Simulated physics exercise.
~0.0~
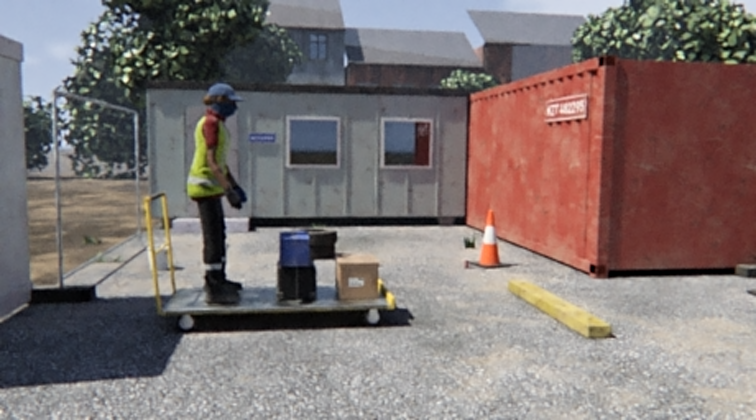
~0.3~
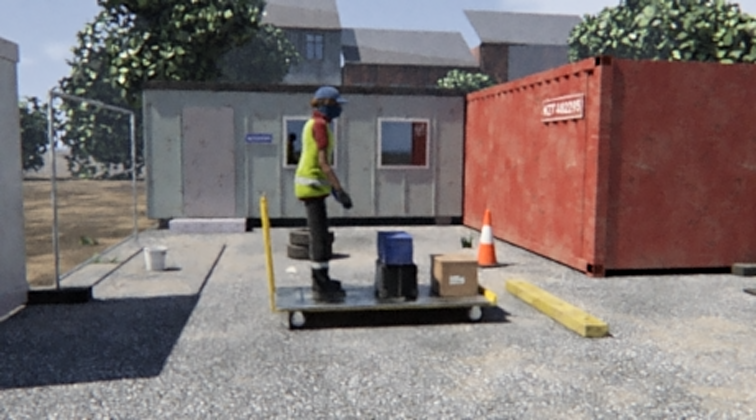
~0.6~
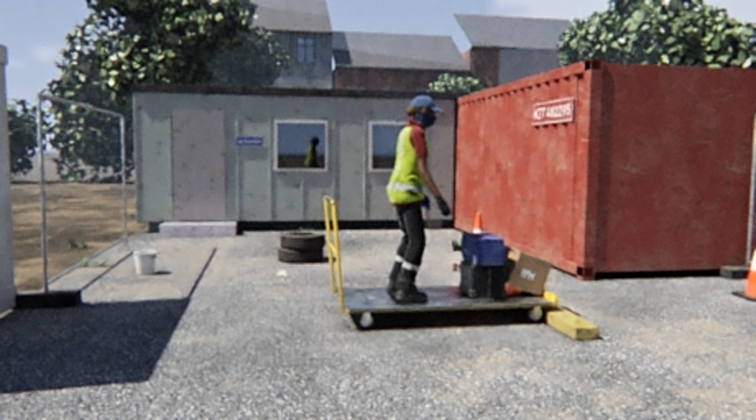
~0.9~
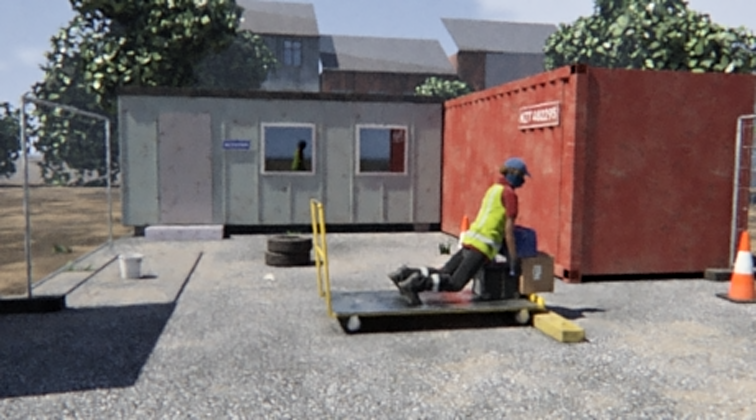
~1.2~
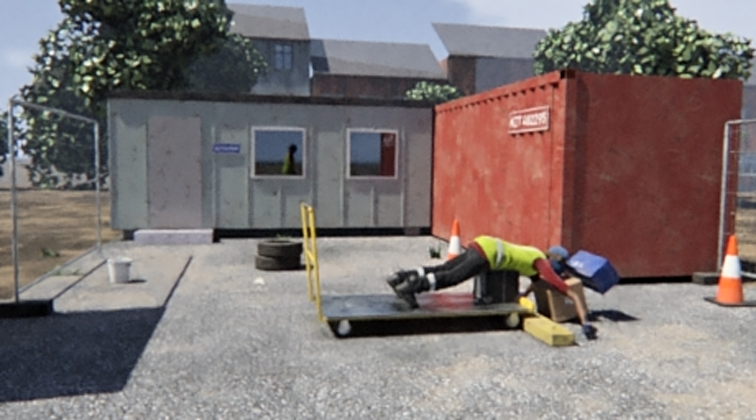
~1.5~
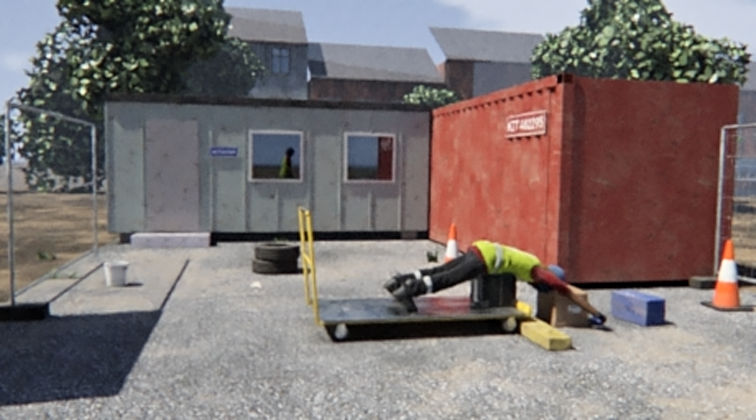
A cart rolls right into a yellow beam, throwing its rider and two boxes forward.
